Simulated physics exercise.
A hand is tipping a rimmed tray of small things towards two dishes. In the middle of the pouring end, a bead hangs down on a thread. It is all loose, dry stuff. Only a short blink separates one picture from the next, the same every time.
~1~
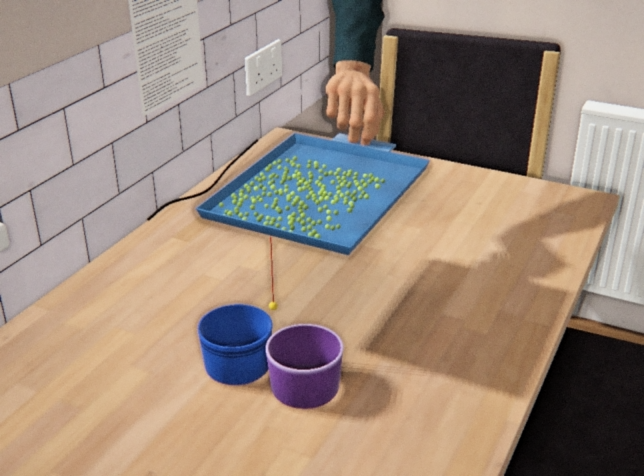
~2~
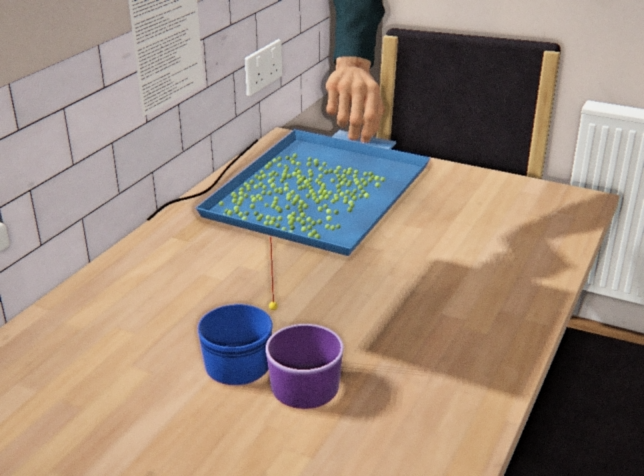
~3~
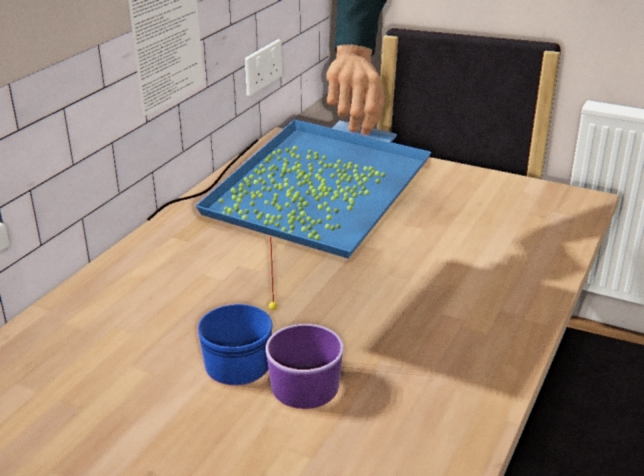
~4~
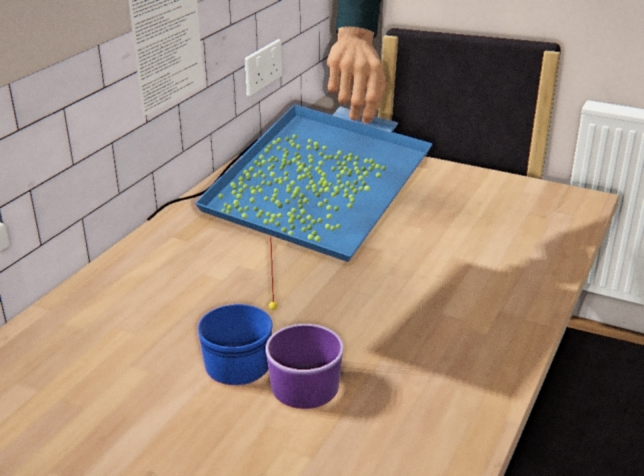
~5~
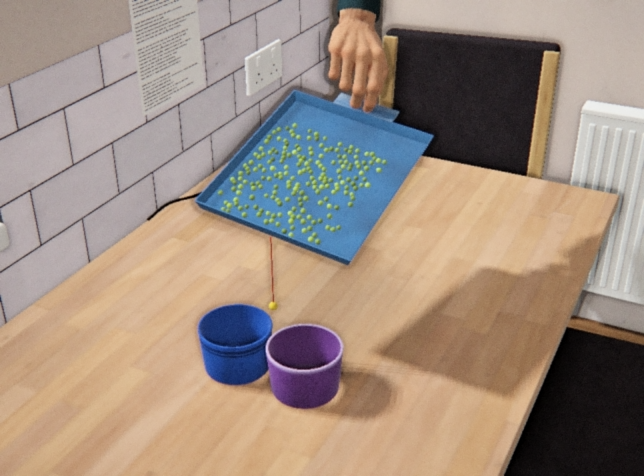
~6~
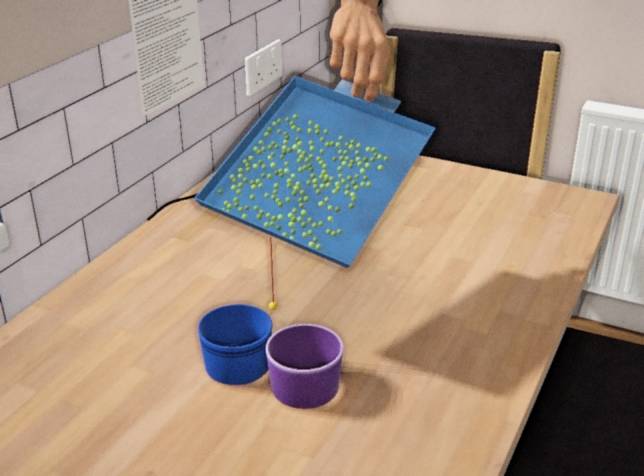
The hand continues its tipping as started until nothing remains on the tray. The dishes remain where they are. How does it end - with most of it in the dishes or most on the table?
It ends with most on the table.
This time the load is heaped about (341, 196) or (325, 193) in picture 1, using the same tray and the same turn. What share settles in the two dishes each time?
You'd see roughly 20 per cent first and roughly 20 per cent second.
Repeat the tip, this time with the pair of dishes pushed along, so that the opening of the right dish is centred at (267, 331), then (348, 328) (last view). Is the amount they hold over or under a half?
Try 1: Not up to half; try 2: In excess of half.
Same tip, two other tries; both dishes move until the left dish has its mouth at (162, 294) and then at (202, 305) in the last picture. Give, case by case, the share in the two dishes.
0 % and 0 %.
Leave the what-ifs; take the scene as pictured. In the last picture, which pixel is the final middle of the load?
Centre at rest: Close to (348, 384).
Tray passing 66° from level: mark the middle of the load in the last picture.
The load is centred about (334, 272).
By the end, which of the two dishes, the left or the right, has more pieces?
Winner: The right side.
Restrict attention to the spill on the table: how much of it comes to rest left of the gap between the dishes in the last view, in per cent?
Around 0 per cent, give or take.
Soon after the last picture, tray tipped steeply; about two thirds on the tray; a small part in the right dish; a small part outside both; about a quarter in the air.
A little later, tray tipped past a quarter turn; a stray few on the tray; about a quarter in the right dish; about two thirds outside both; a small part in the air.
Later still, tray tipped past a quarter turn; about a quarter in the right dish; most outside both.
At rest, tray tipped past a quarter turn; about a quarter in the right dish; none in the left dish; most outside both.
